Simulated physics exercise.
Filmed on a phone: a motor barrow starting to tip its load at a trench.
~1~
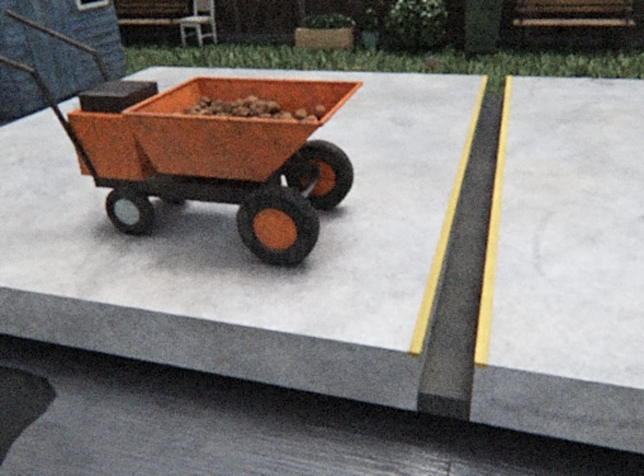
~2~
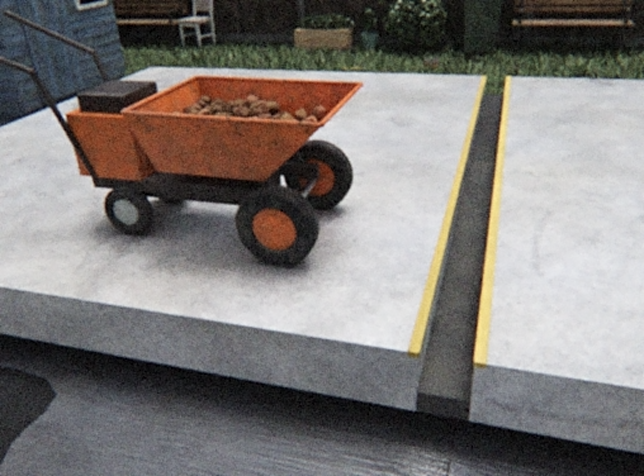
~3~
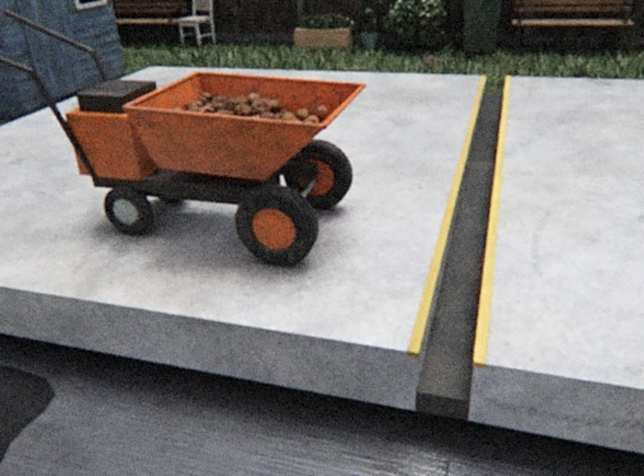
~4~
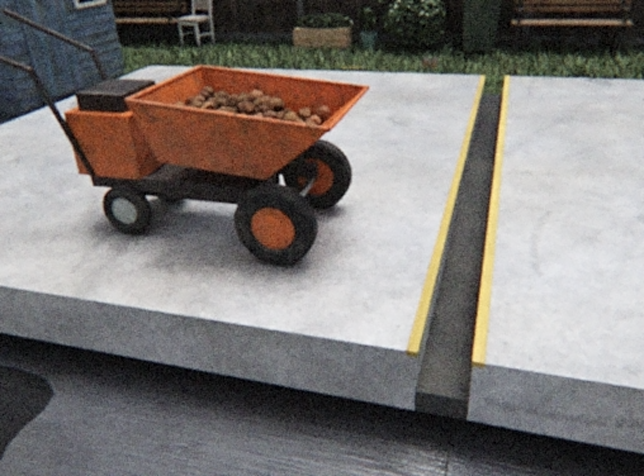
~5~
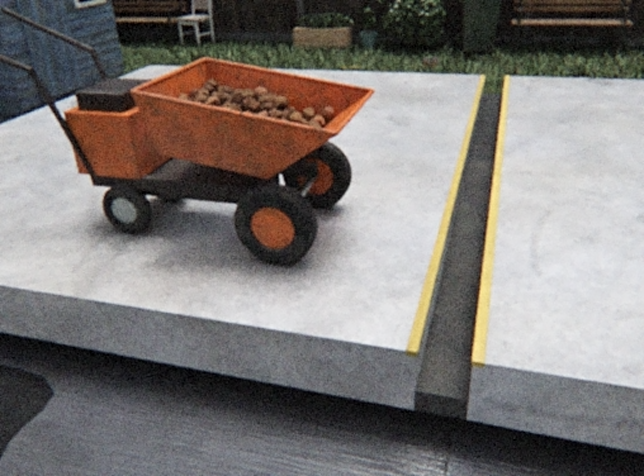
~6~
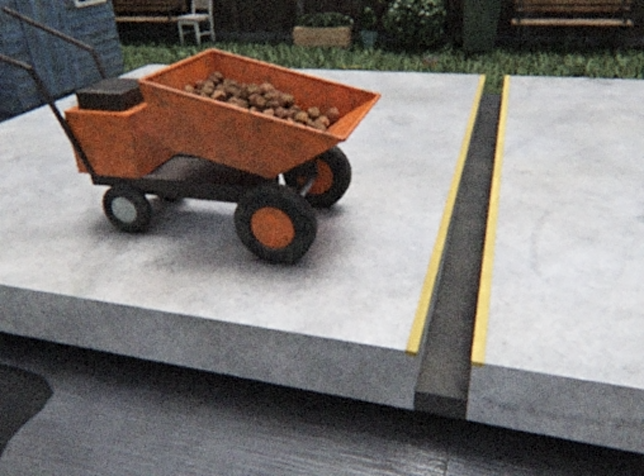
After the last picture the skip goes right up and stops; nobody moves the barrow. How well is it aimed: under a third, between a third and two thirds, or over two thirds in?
It catches between a third and two thirds.
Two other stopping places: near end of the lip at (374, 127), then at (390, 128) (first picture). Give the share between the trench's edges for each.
Roughly 60 per cent, and 40 per cent.
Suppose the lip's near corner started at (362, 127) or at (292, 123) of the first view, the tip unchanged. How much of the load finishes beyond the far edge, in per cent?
Roughly 30 per cent, and 0 per cent.
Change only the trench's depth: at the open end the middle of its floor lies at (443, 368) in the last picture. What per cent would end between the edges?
About 40 per cent.
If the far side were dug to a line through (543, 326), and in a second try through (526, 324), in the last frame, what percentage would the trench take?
Roughly 70 per cent, and 70 per cent.
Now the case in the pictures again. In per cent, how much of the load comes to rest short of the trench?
Roughly 25 in a hundred.
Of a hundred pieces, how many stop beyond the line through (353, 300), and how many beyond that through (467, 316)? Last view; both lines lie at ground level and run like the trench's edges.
In turn 90 and 20 in a hundred.
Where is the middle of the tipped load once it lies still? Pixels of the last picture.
At about (458, 252).
Soon, skip tipped well over; all in the skip.
A while on, skip tipped steeply; most in the skip; a small part short of the trench; a stray few in or heaped over the trench; a stray few falling.
Towards the end, skip tipped right over; about a quarter in the skip; about a quarter short of the trench; about half in or heaped over the trench; a small part beyond it.
Finally, skip tipped right over; a small part in the skip; about a quarter short of the trench; about half in or heaped over the trench; a small part beyond it.
